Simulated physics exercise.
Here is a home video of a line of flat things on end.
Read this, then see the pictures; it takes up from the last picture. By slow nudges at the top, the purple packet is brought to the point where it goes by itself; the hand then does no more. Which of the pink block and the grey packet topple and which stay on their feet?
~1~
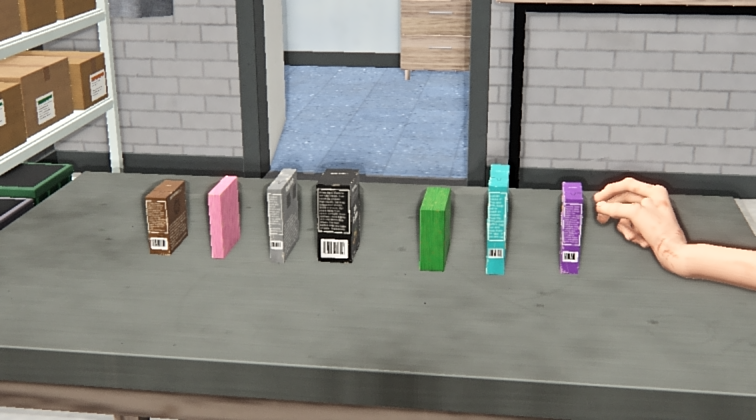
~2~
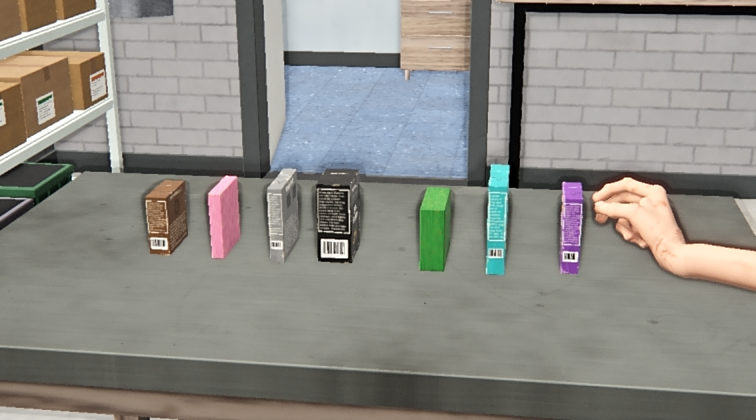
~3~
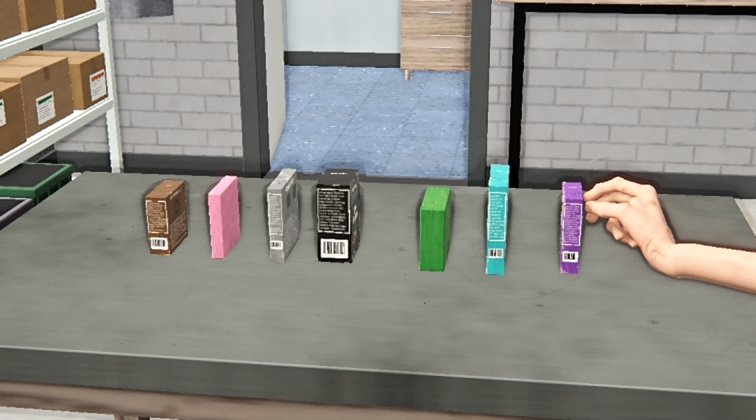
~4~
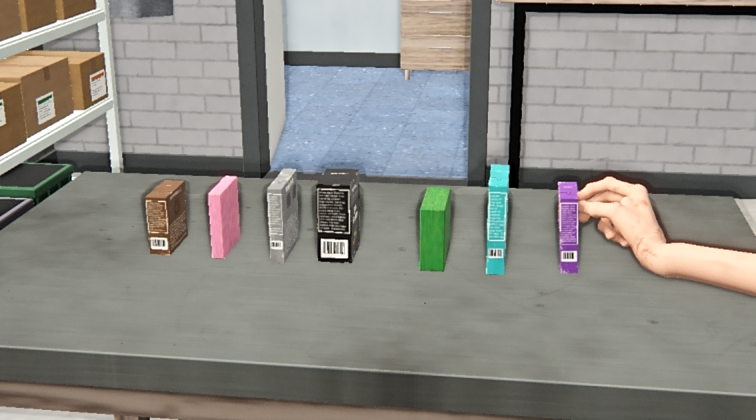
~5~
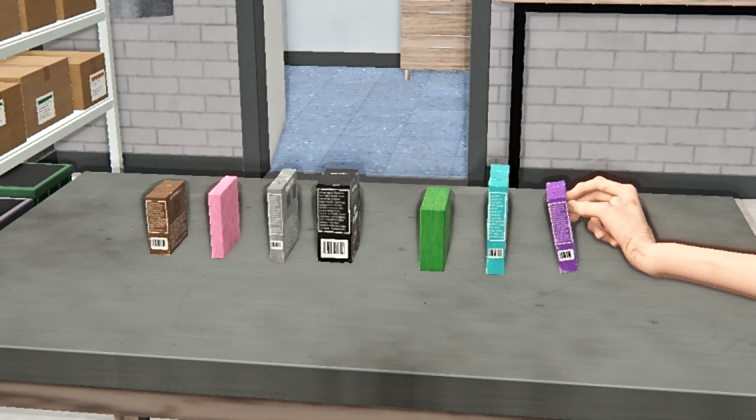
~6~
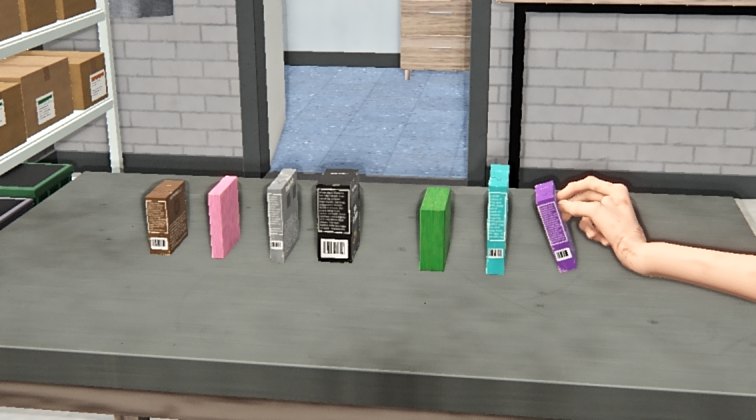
The pink block is left upright; the grey packet is left upright.
Then, 0.20 s after the last picture, purple packet 51° over; turquoise packet tipped 10° from how it was.
Then, 0.30 s after the last picture, purple packet 64° over; turquoise packet tipped 28° from how it was.
Then, 0.70 s after the last picture, purple packet 90° over; turquoise packet tipped 30° from how it was.
At rest, left askew, turquoise packet; the other 4 in place. Seen from the same camera at the end, pink block near (225, 217), grey packet near (284, 215).
